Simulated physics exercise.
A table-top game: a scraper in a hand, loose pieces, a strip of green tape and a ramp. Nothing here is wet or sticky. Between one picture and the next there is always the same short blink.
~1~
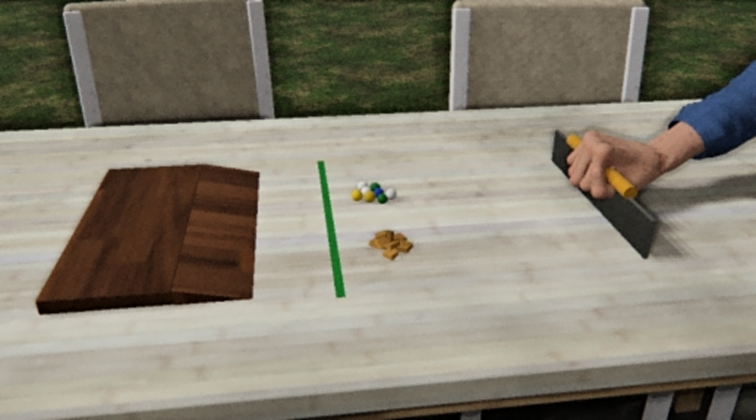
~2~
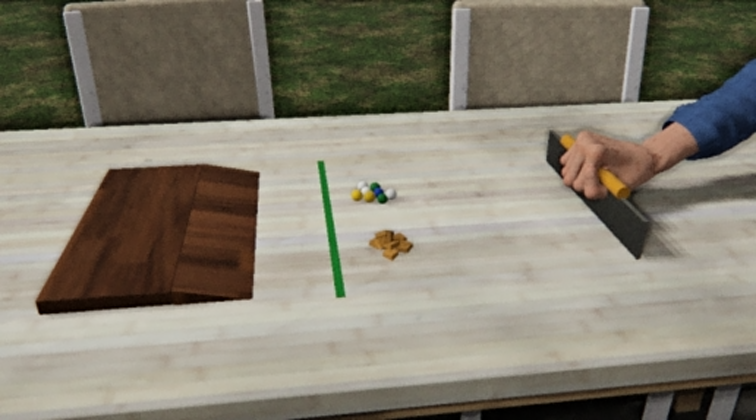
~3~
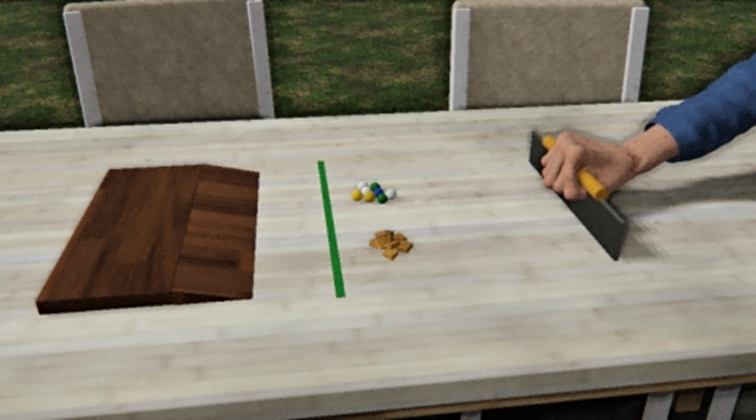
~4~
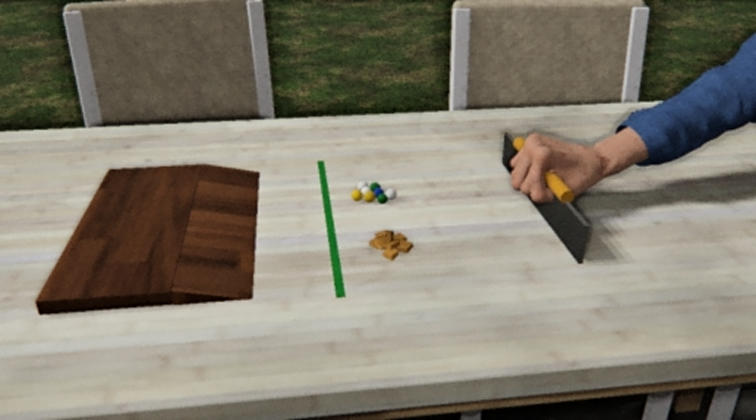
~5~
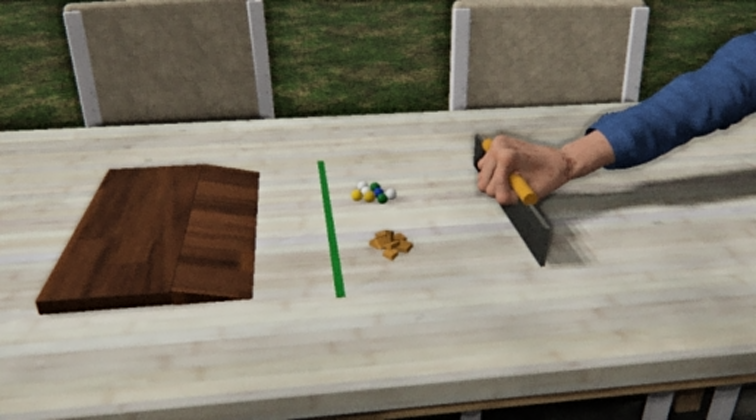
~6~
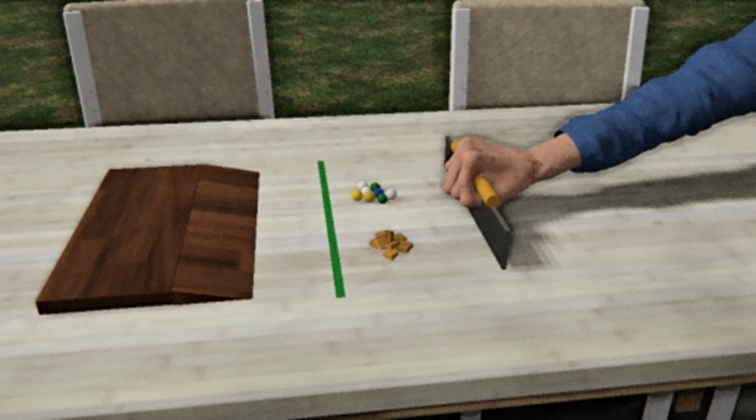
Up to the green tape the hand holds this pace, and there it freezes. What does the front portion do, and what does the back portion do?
The front portion never gets up; the Back portion gets partly up.
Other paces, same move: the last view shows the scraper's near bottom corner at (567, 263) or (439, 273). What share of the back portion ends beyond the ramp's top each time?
0 % and then 100 %.
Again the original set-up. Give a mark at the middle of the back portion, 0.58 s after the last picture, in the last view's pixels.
Its centre lies close to (174, 188) in the last picture.
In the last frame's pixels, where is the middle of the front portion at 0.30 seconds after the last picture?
It should be centred around (293, 250).
Then, 0.14 s on from there, scraper still moving, near (390, 180); front portion the whole lot short of the ramp; back portion the whole lot short of the ramp.
Then, 0.30 s on from there, scraper stopped at the green tape; front portion the whole lot short of the ramp; back portion the whole lot short of the ramp.
Then, 0.58 s on from there, scraper stopped at the green tape; front portion a little on the ramp, the bulk short of the ramp; back portion the bulk past the top, near a quarter on the ramp.
In the end, scraper stopped at the green tape; front portion none at all past the top, a little on the ramp, the bulk short of the ramp; back portion the whole lot past the top.
